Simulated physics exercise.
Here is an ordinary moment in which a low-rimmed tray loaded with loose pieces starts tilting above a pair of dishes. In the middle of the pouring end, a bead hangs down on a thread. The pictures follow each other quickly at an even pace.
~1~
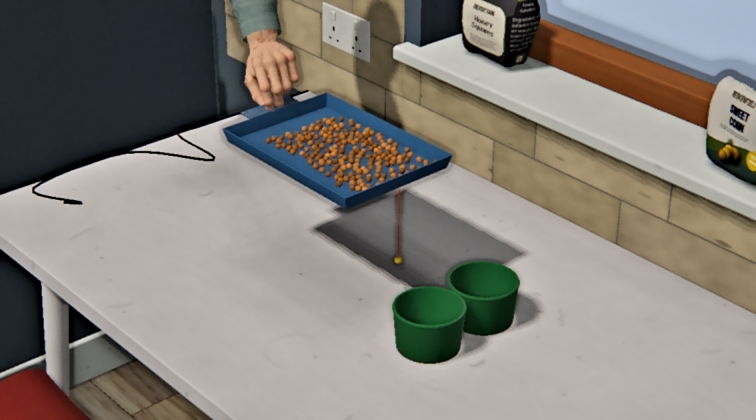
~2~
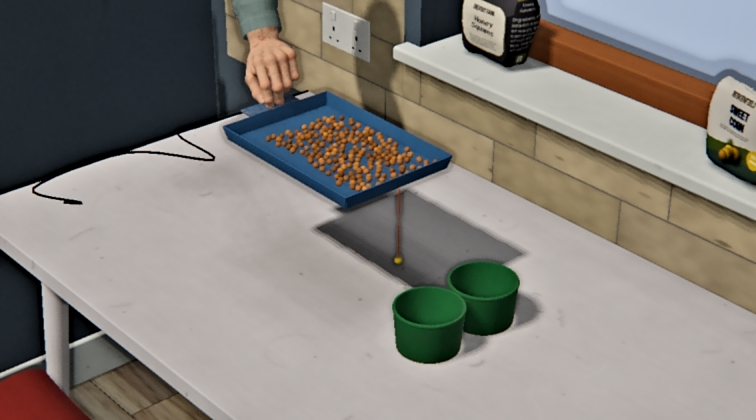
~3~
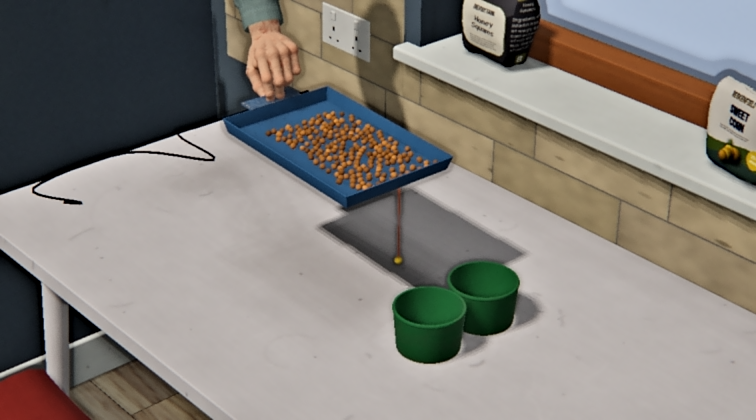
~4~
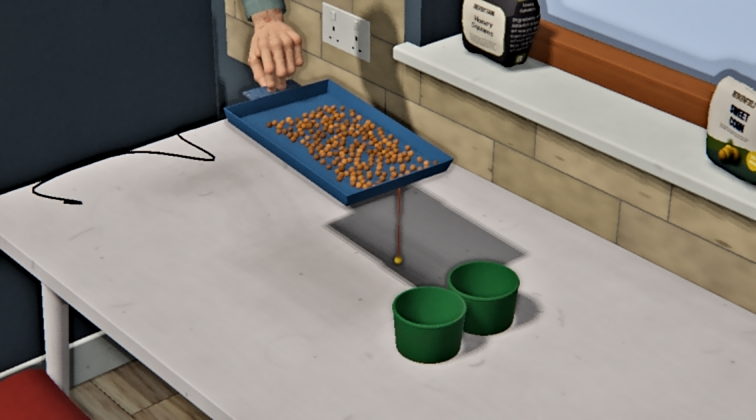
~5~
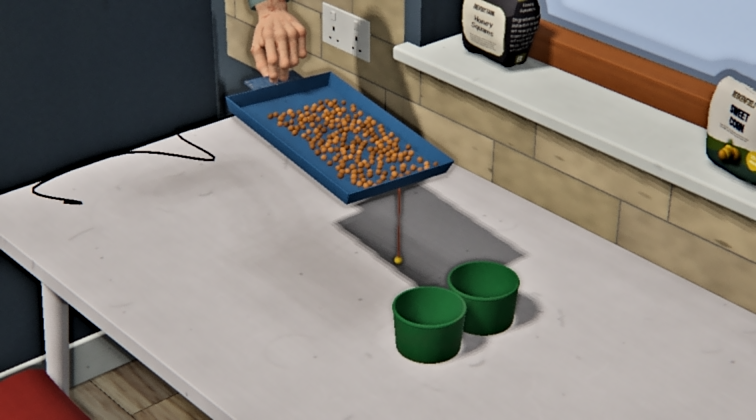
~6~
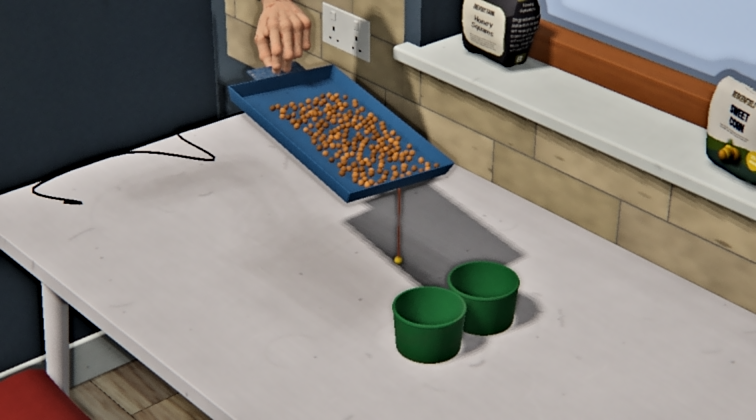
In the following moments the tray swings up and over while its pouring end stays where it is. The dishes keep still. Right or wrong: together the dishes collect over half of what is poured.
Wrong.
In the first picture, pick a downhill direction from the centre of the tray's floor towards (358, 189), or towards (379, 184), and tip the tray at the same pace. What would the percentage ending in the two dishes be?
I'd say some 20 in a hundred at first, then 50 in a hundred.
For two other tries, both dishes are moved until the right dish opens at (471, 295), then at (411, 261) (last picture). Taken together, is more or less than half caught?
For the two tries in order: Not as much as half, not as much as half.
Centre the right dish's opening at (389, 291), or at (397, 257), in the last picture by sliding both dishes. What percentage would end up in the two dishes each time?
You'd end up with around 0 per cent and then around 0 per cent.
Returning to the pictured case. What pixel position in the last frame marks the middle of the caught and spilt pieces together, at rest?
Near (465, 290), more or less.
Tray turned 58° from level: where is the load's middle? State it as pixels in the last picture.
(409, 146).
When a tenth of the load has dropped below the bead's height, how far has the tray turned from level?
Close to 95° of tilt at that moment.
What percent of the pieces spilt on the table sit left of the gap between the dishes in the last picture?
Estimate: Roughly 50 %.
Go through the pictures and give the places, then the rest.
In the first picture, corners of the pouring end near (346, 195) and (447, 154), level; middle of the load near (342, 152), roasted chickpeas; left dish near (453, 337); right dish near (507, 310); bead on its thread near (398, 260).
In the second picture, corners of the pouring end near (346, 195) and (447, 155), level; middle of the load near (342, 151).
In the third picture, corners of the pouring end near (347, 194) and (447, 156), tipped barely, lowest at the right corner; middle of the load near (342, 148).
In the fourth picture, corners of the pouring end near (348, 192) and (448, 158), tipped a little, lowest at the right corner; middle of the load near (343, 144).
In the fifth picture, corners of the pouring end near (349, 191) and (449, 160), tipped a little, lowest at the right corner; middle of the load near (343, 140).
In the sixth picture, corners of the pouring end near (350, 190) and (449, 162), tipped a little, lowest at the right corner; middle of the load near (345, 136); left dish near (453, 337); right dish near (507, 310).
Shortly afterwards, tray tipped steeply; all but a few on the tray; only a few in the air.
Next, tray tipped right over; near two thirds on the tray; only a few in the right dish; a little outside both; near a third in the air.
Some moments later, tray tipped past a quarter turn; only a few in the left dish; a little in the right dish; all but a few outside both.
In the end, tray tipped past a quarter turn; only a few in the left dish; a little in the right dish; all but a few outside both.
